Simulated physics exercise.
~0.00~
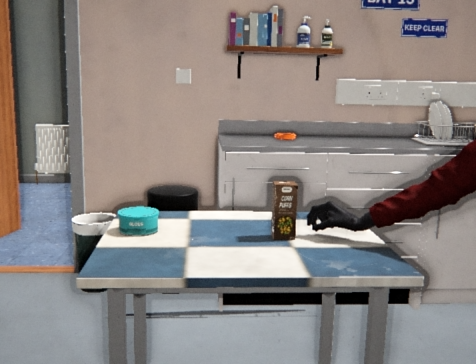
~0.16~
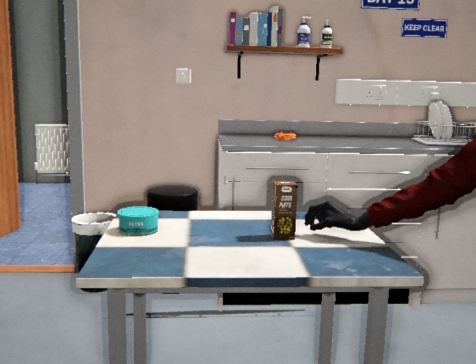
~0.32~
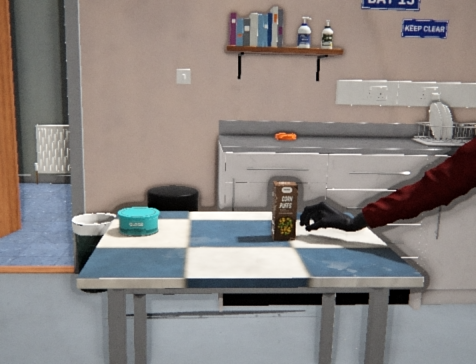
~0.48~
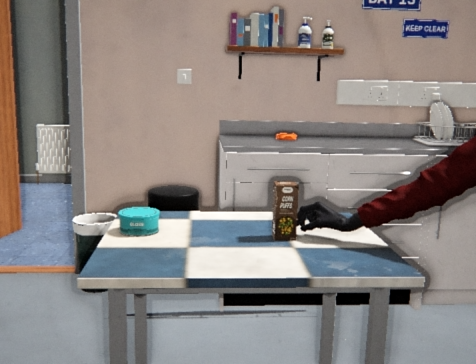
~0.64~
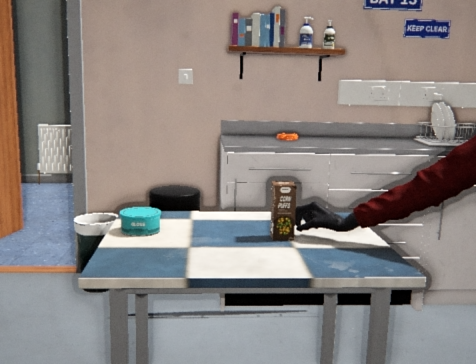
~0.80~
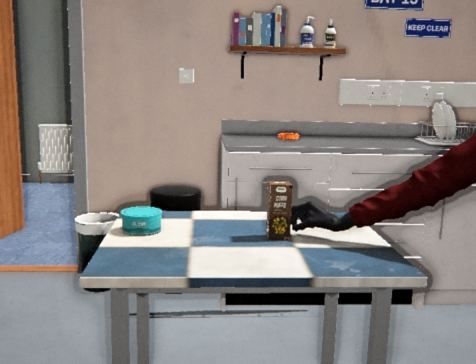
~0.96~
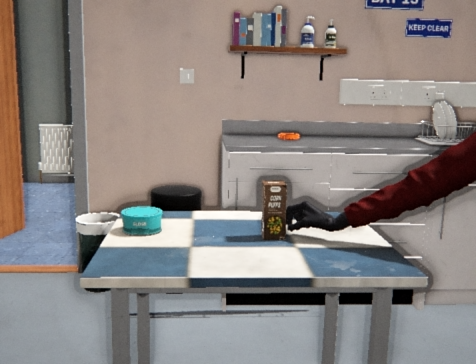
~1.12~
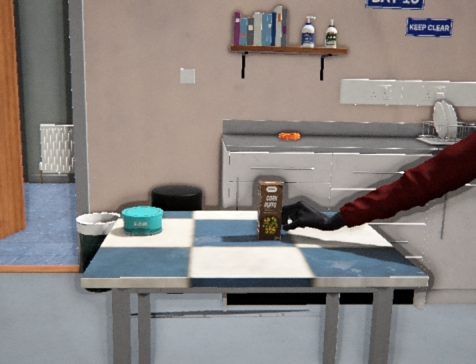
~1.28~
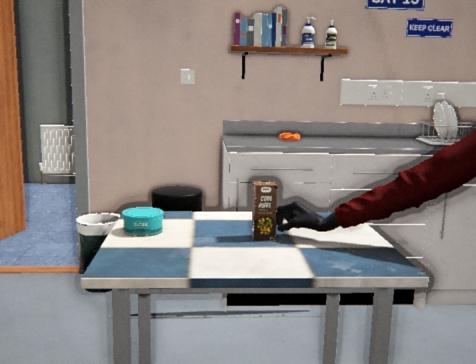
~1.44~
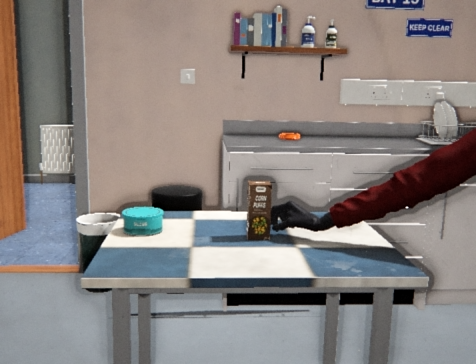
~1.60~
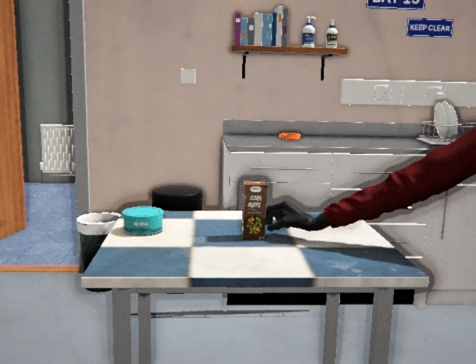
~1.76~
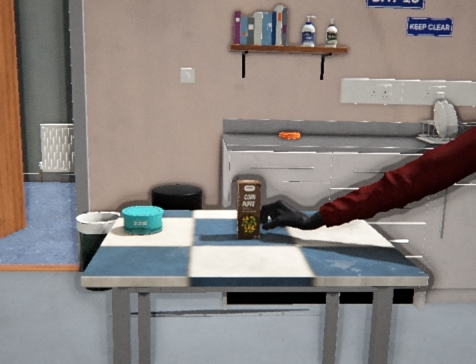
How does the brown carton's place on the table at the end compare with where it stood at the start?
At the end the brown carton stands a little farther left on the table than at the start, closer to the turquoise tub.
